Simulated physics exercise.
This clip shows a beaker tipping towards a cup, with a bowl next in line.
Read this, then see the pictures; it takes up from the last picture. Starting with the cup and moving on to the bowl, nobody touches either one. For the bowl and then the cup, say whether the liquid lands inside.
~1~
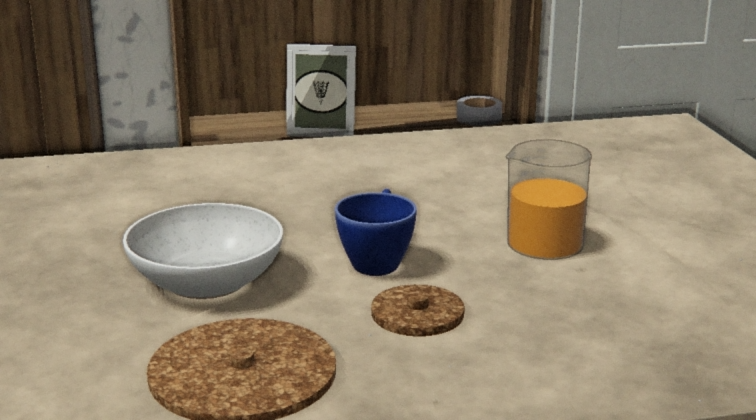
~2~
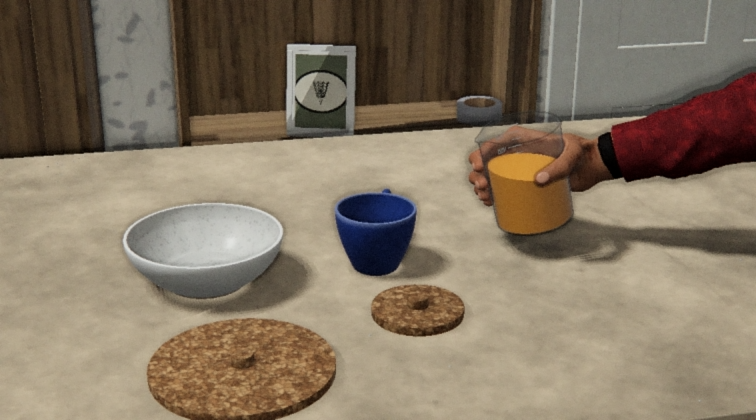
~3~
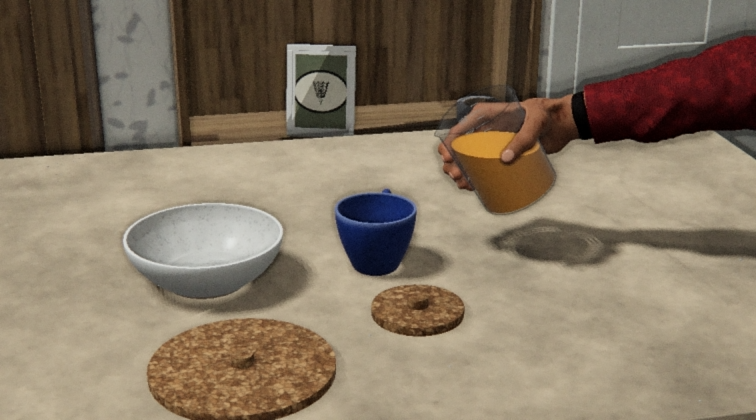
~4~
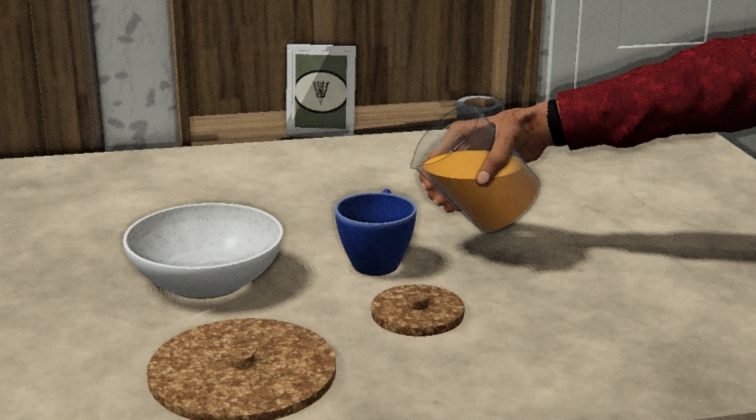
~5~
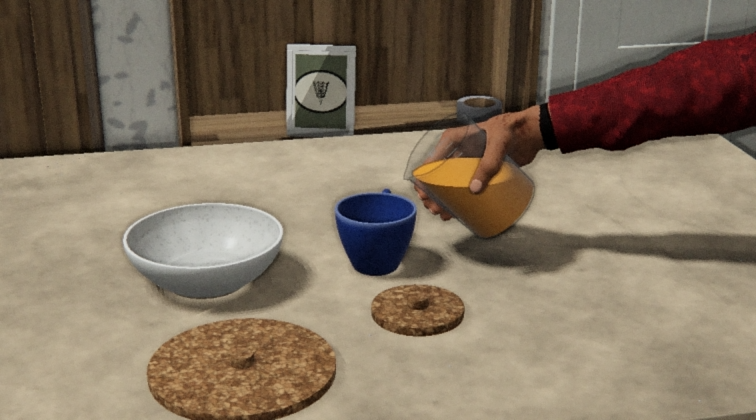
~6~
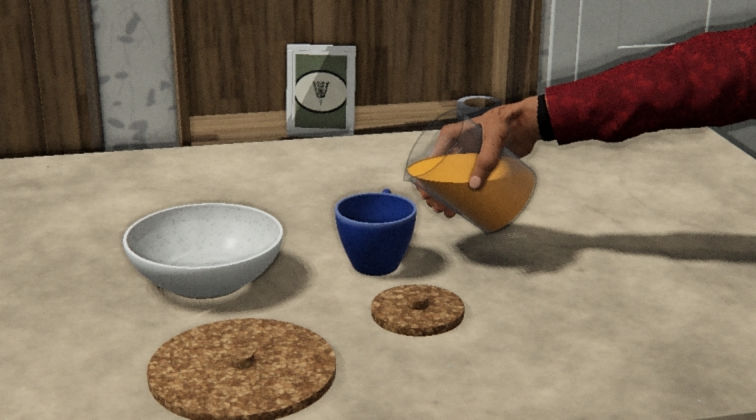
Bowl: Yes, inside; cup: Yes, inside.
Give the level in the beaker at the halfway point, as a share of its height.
I'd put it near 25 percent.
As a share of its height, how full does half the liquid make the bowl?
Roughly 40 per cent of its height.
Next, the orange juice goes into the cup.
After that, the orange juice goes into the bowl.
Finally, the cup has its share inside; the bowl has its share inside.
